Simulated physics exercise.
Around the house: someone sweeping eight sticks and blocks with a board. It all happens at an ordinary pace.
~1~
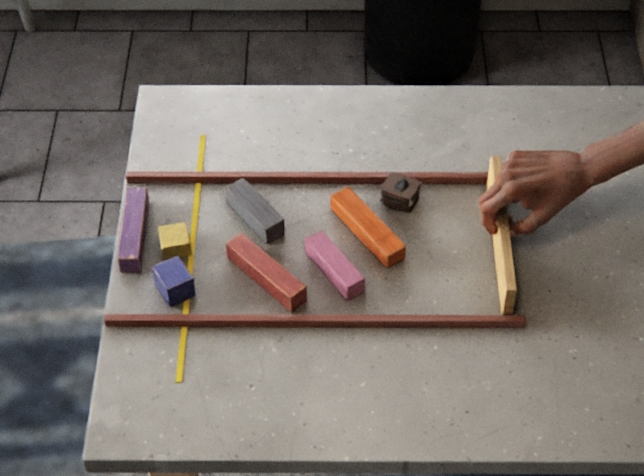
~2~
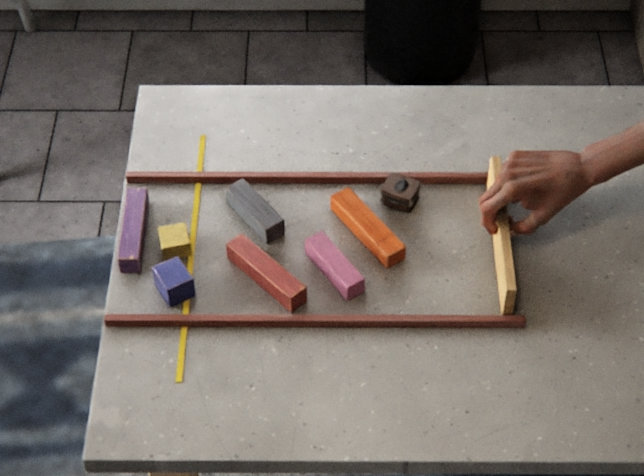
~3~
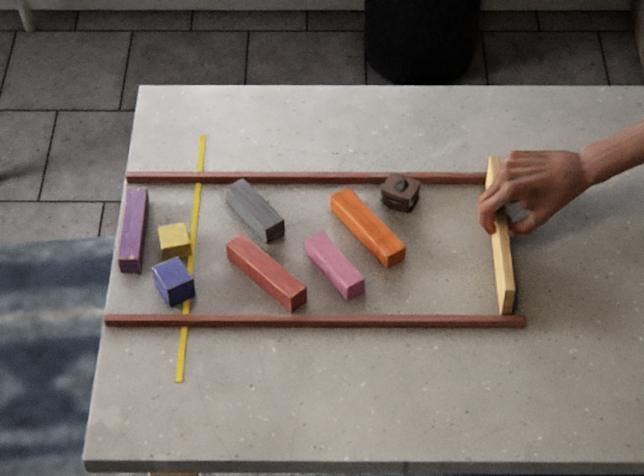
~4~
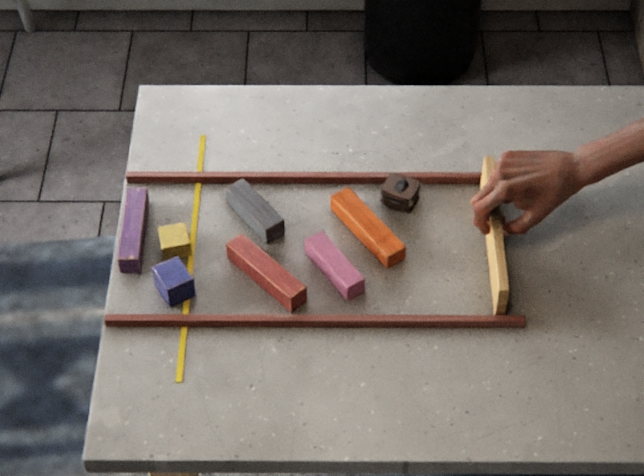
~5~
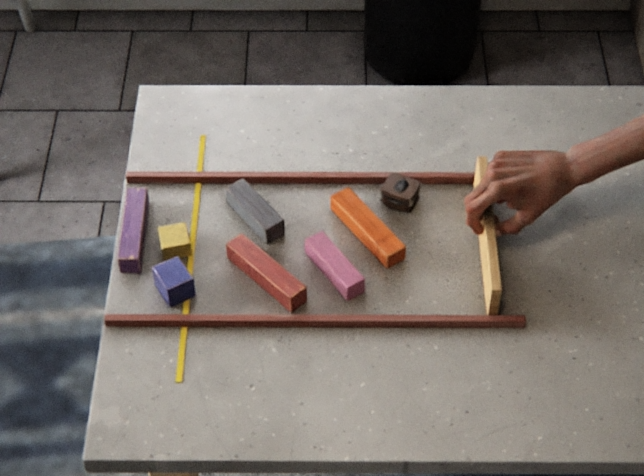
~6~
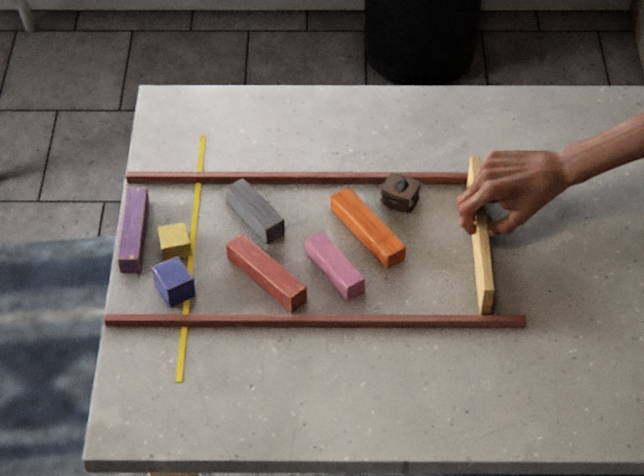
On a pale stone table, a hand slid an upright wooden board a short way left between two reddish rails, while the scattered colourful blocks and sticks near the yellow tape stayed still.
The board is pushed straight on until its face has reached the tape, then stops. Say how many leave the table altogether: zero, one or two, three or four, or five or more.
As it turns out, the number that fall off is one or two.
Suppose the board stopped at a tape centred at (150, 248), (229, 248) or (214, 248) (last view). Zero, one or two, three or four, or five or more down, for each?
Taking them in turn, 5 or more; no fall at all; one or two.
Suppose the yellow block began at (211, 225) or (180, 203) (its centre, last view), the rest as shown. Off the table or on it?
In turn it is lost; drops off.
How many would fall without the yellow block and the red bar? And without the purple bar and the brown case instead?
The counts: 1 and 0.
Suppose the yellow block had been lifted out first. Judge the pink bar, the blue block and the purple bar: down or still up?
The pink bar does not fall; the blue block stays on; the purple bar goes over.
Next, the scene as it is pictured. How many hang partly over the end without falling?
3 of them.
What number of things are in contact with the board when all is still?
3 of them.
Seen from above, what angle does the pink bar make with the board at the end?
Some 35 degrees.
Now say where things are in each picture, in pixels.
In the first picture, purple bar (134, 229); yellow block (175, 241); blue block (174, 281); board (501, 234); tape (192, 248).
In the second picture, yellow block (175, 241); orange stick (367, 227).
In the third picture, blue block (174, 282); pink bar (335, 265).
In the fourth picture, purple bar (134, 230); board (494, 234).
In the fifth picture, yellow block (175, 241); grey stick (255, 211).
In the sixth picture, purple bar (134, 230); yellow block (175, 241); blue block (174, 282); board (480, 234); tape (192, 248).
Soon after, none off yet; purple bar at rest near (134, 230); yellow block at rest near (175, 241); blue block at rest near (174, 282).
At rest, the number that fall off is one or two; fallen, yellow block and purple bar.
